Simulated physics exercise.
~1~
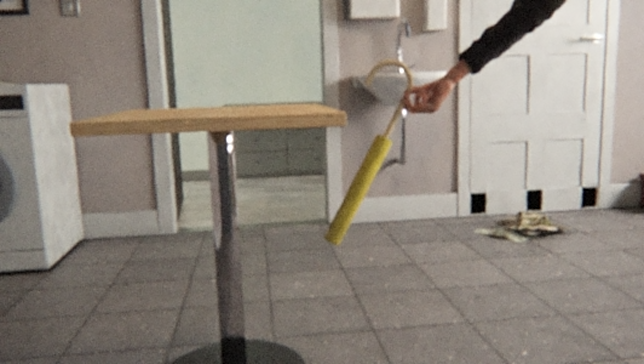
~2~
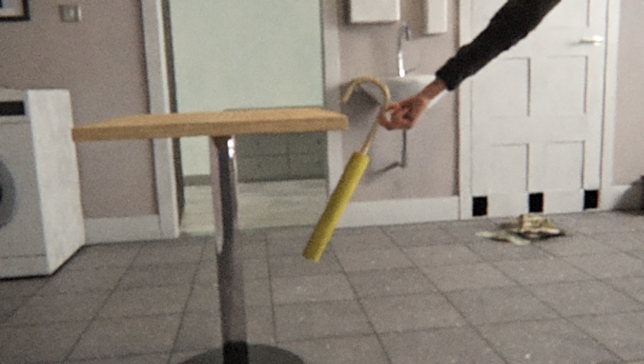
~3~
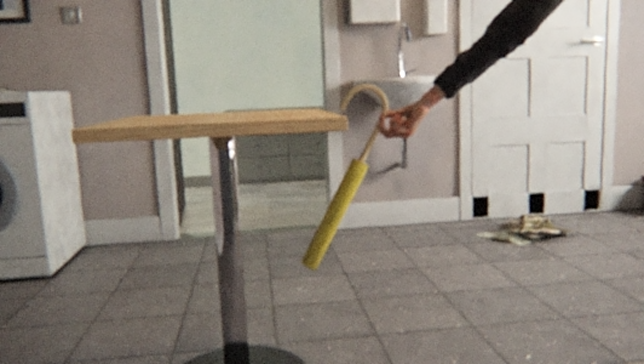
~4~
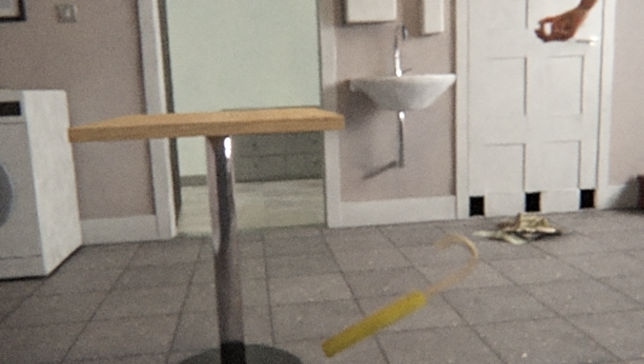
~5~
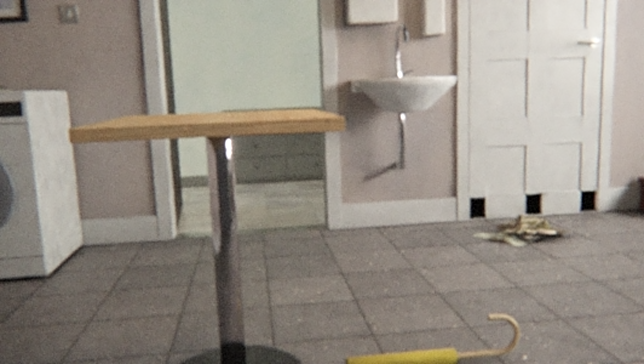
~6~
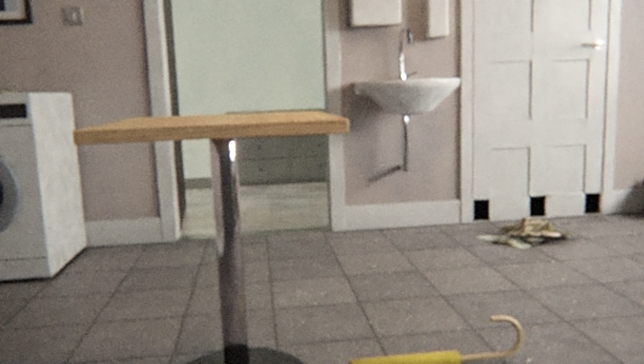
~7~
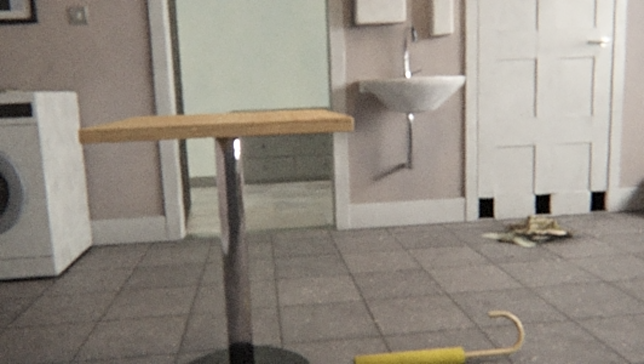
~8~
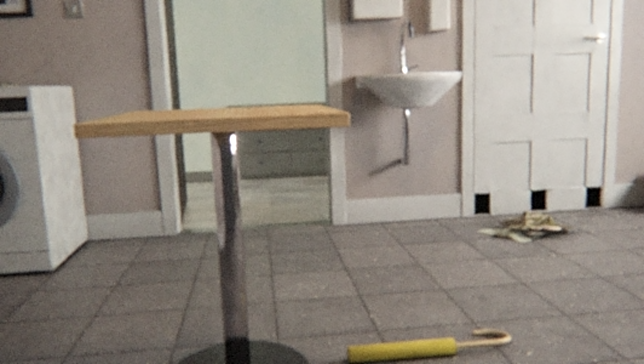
A yellow umbrella held by the table edge is released, falls, and rests on the floor.
